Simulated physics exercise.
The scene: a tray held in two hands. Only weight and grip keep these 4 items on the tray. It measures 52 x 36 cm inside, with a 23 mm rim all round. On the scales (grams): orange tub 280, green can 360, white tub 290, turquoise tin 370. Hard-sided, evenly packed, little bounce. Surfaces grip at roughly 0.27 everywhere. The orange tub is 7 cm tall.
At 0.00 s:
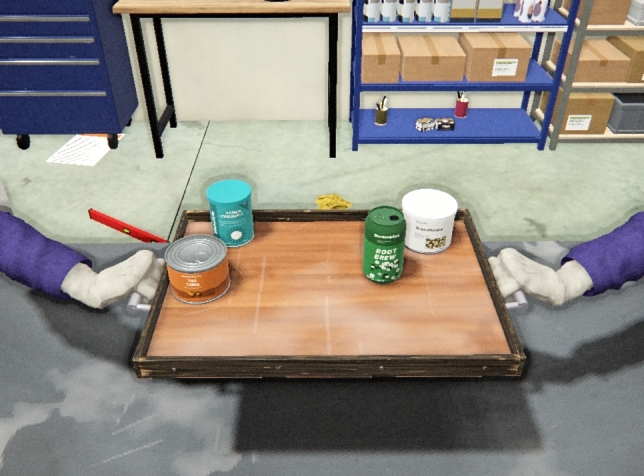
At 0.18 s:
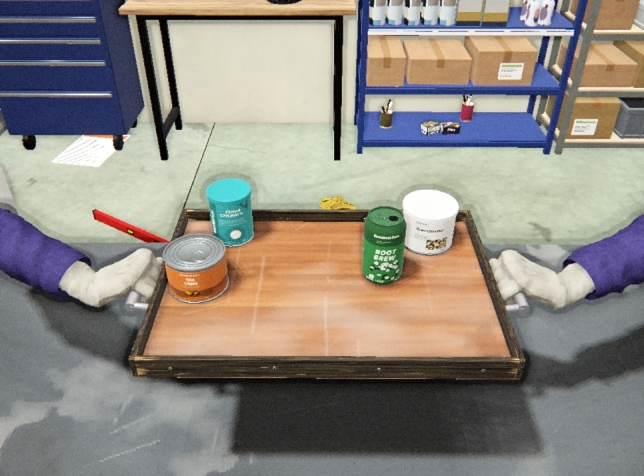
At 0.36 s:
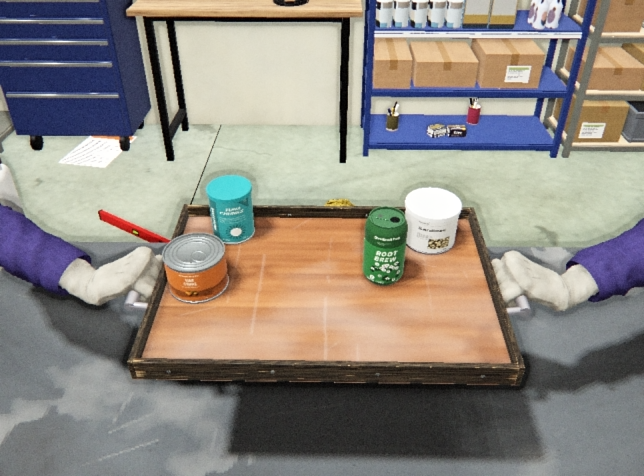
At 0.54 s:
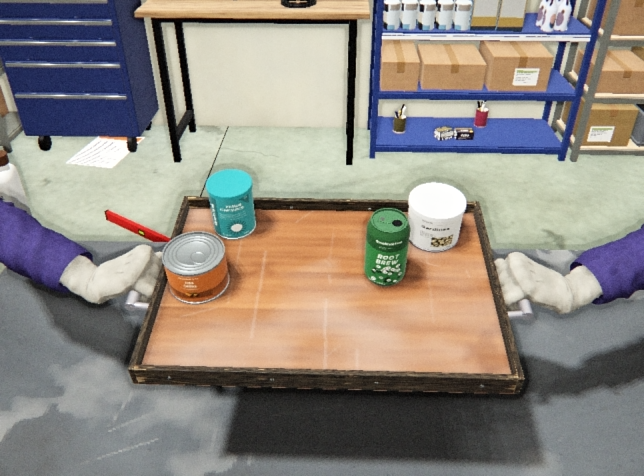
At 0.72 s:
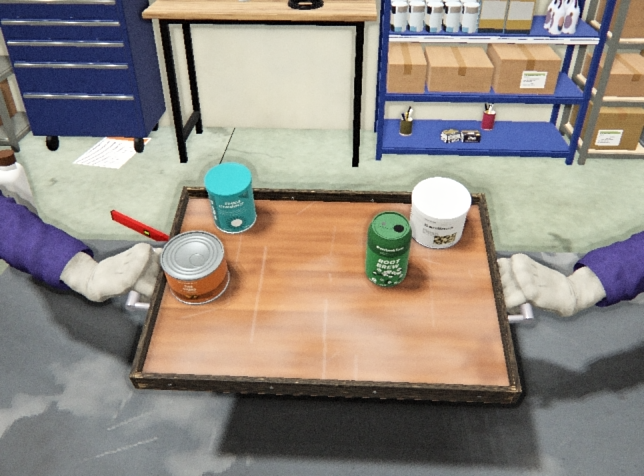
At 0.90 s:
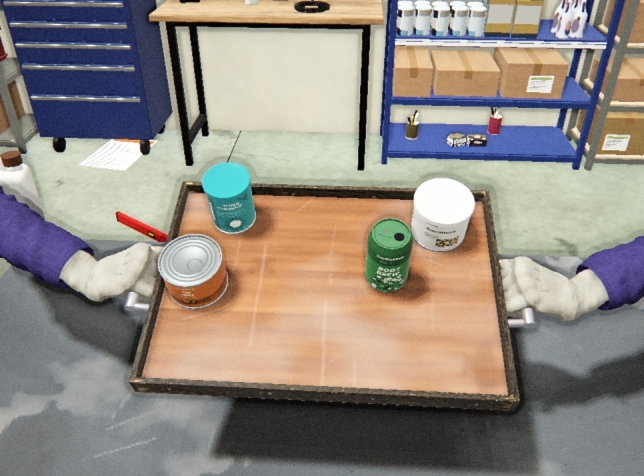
In a workshop with a blue drawer cabinet, a workbench and shelves of boxes behind, a wooden tray is seen from above and in front. Two white-gloved hands in purple sleeves grip its ends; an orange tub and turquoise tin sit left, a green can and white tub right. The tray starts level, then its near edge tilts steadily down, the containers keeping their places while the background drifts slightly right.
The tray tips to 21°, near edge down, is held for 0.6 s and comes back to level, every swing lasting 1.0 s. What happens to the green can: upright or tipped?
The green can tips over.
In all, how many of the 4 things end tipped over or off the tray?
1 of them.
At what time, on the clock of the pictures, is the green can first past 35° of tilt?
Near 1.6 s.
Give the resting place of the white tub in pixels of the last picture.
Around (456, 328).
By 1.30 s, tray at 21°, near edge down; green can 12 cm from its spot near (389, 329); turquoise tin 13 cm from its spot; white tub 12 cm from its spot.
By 1.80 s, tray at 21°, near edge down; green can now off the tray; turquoise tin 22 cm from its spot; white tub 25 cm from its spot.
When it is over (3.2 s), off the tray and tipped over, green can; not toppled but over 5 cm from the start, orange tub, white tub and turquoise tin.
